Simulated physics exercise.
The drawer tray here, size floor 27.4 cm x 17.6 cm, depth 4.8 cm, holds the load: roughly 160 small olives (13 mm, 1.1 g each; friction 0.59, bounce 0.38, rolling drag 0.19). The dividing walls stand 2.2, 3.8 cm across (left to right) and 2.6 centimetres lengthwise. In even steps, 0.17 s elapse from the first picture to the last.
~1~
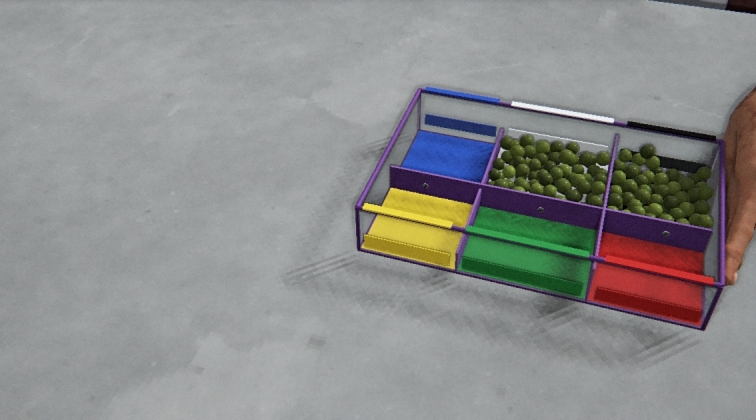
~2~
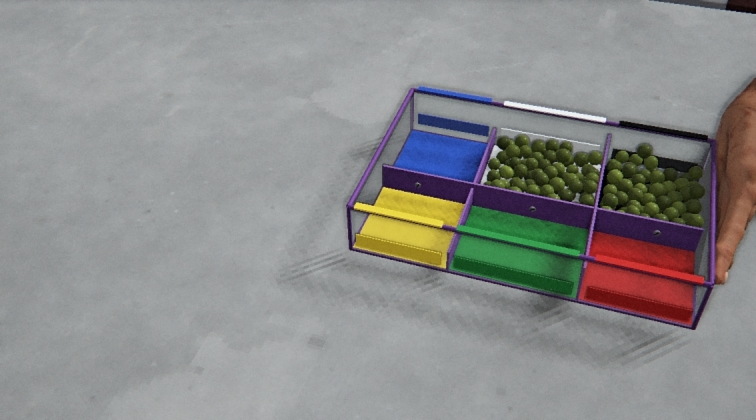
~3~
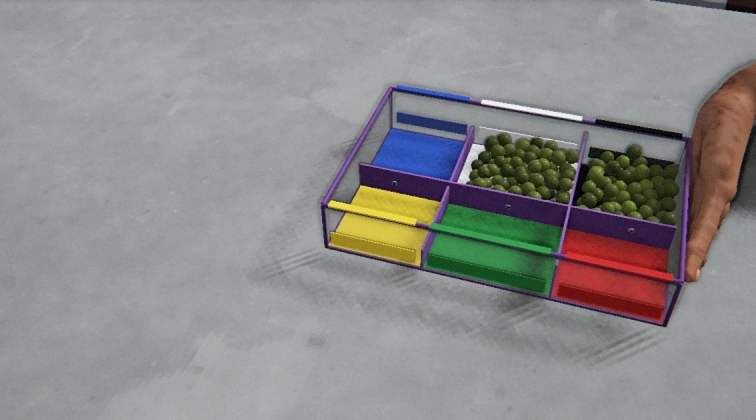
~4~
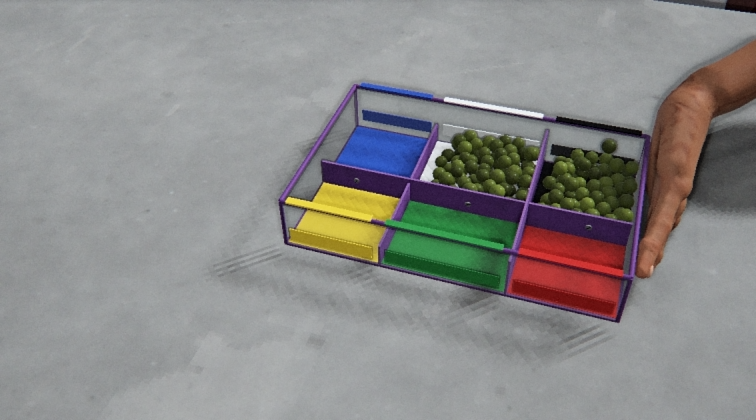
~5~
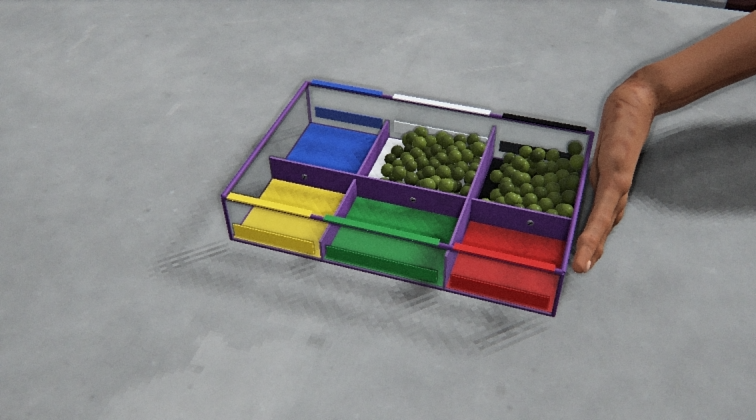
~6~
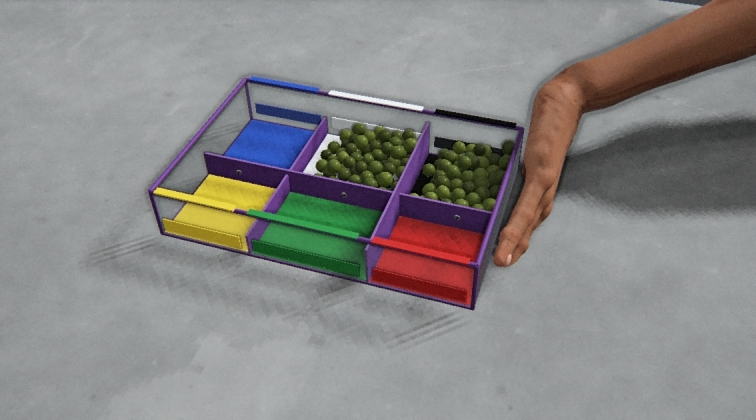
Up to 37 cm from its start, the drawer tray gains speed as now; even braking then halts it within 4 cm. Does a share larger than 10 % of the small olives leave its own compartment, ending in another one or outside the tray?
Yes.
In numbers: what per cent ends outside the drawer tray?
20 per cent, roughly.
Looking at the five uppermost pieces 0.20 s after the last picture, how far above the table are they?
They're around 17 cm up.
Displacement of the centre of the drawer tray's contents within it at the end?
The shift is about 1.0 cm.
Then, 0.07 s after the last picture, tilt 0 degrees; white 50 %, black 50 %; 0 % away from where they began.
Then, 0.14 s after the last picture, tilt 0 degrees; blue 5 %, white 45 %, black 45 %; 10 % away from where they began.
Then, 0.20 s after the last picture, tilt 0 degrees; blue 10 %, white 35 %, black 40 %, in the air 15 %; 25 % away from where they began.
Then, 0.25 s after the last picture, tilt 0 degrees; blue 5 %, white 35 %, black 40 %, in the air 15 %; 30 % away from where they began.
In the end, blue 10 %, white 35 %, black 40 %, outside 20 %; 30 % away from where they began.
